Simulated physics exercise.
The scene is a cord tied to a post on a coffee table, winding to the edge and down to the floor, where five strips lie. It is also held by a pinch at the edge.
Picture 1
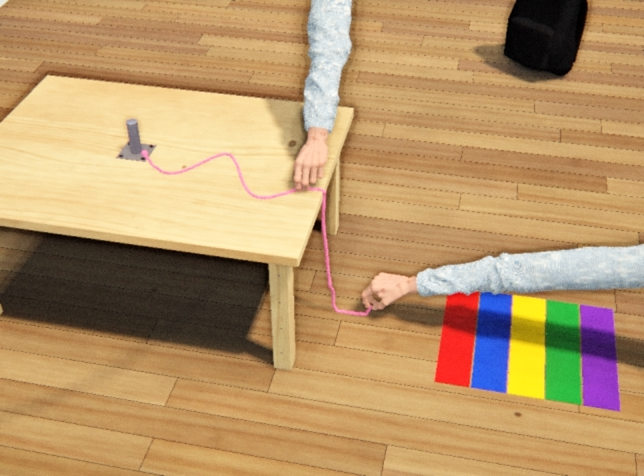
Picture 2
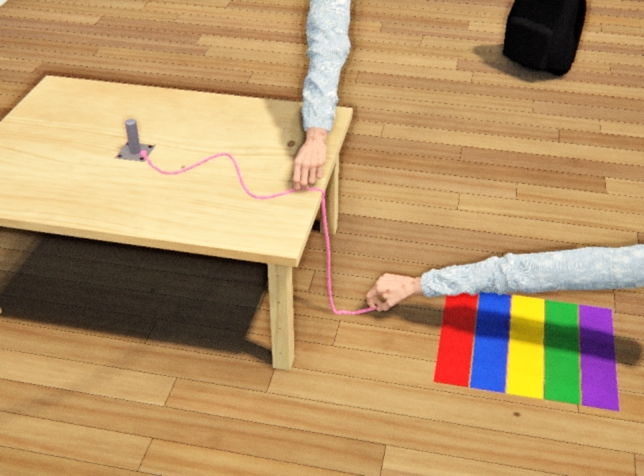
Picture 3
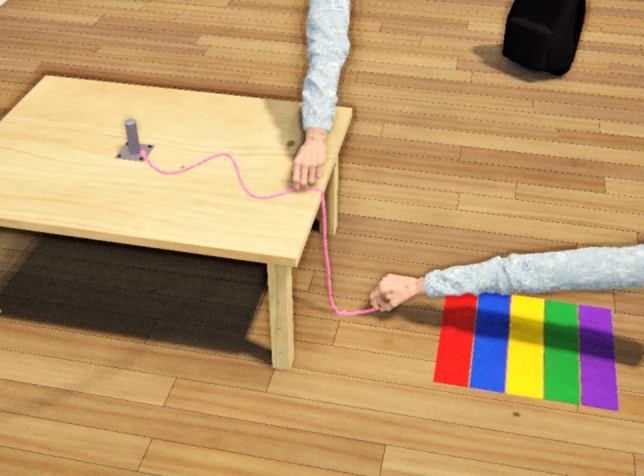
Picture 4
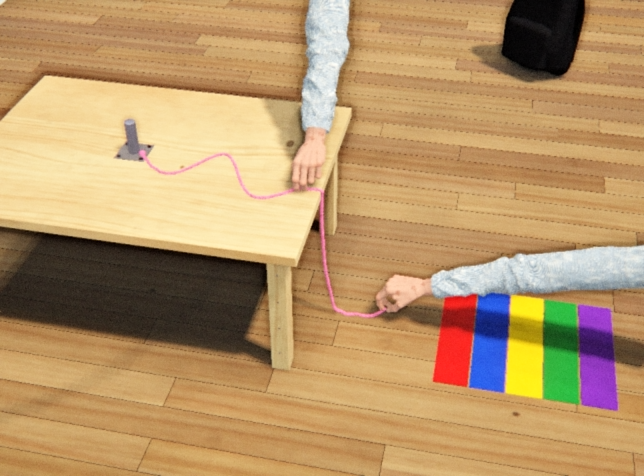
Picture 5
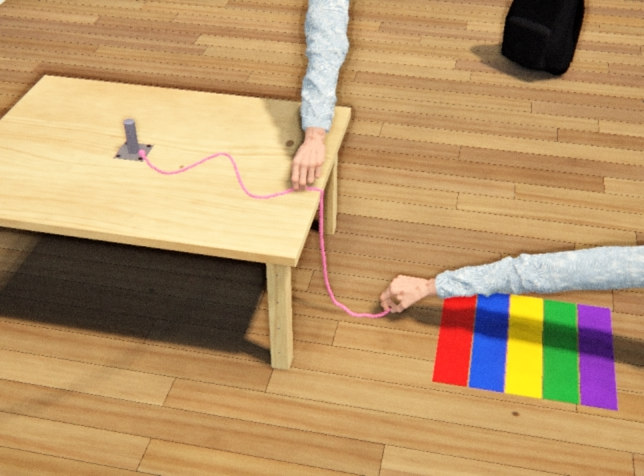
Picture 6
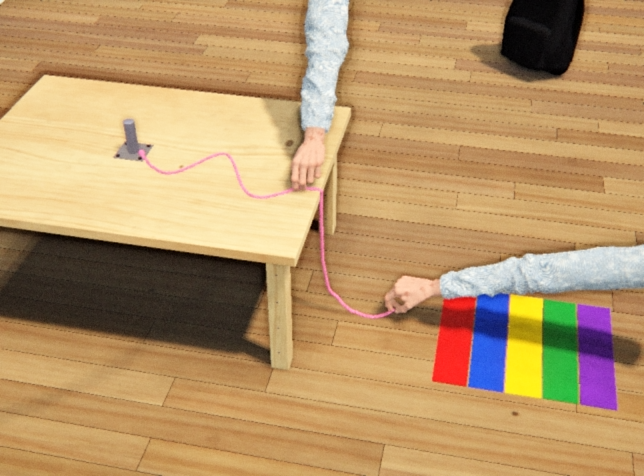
In the video, a pink cord runs from a post across a wooden table and over its edge, where one hand presses it, while another hand near the floor draws the lower end slightly right, close to five colored strips.
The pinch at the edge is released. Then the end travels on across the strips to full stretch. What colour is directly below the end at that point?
The colour below it is green.
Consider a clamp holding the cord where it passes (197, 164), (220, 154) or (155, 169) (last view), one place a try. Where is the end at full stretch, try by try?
(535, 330), (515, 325), (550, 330).
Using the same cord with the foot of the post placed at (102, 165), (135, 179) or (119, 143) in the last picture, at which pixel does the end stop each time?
You'd find it around (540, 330), then (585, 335), and finally (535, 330).
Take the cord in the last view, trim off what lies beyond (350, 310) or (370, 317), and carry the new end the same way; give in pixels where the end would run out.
The pixels are (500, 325) and (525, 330), in that order.
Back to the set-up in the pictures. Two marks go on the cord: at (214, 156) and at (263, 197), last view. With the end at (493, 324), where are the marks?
Around (239, 170) and around (327, 202).
A little later, end near (493, 324); over blue.
Next, end near (536, 330); over yellow.
When it is tight, end near (561, 334); over green. The end stops over the green strip.
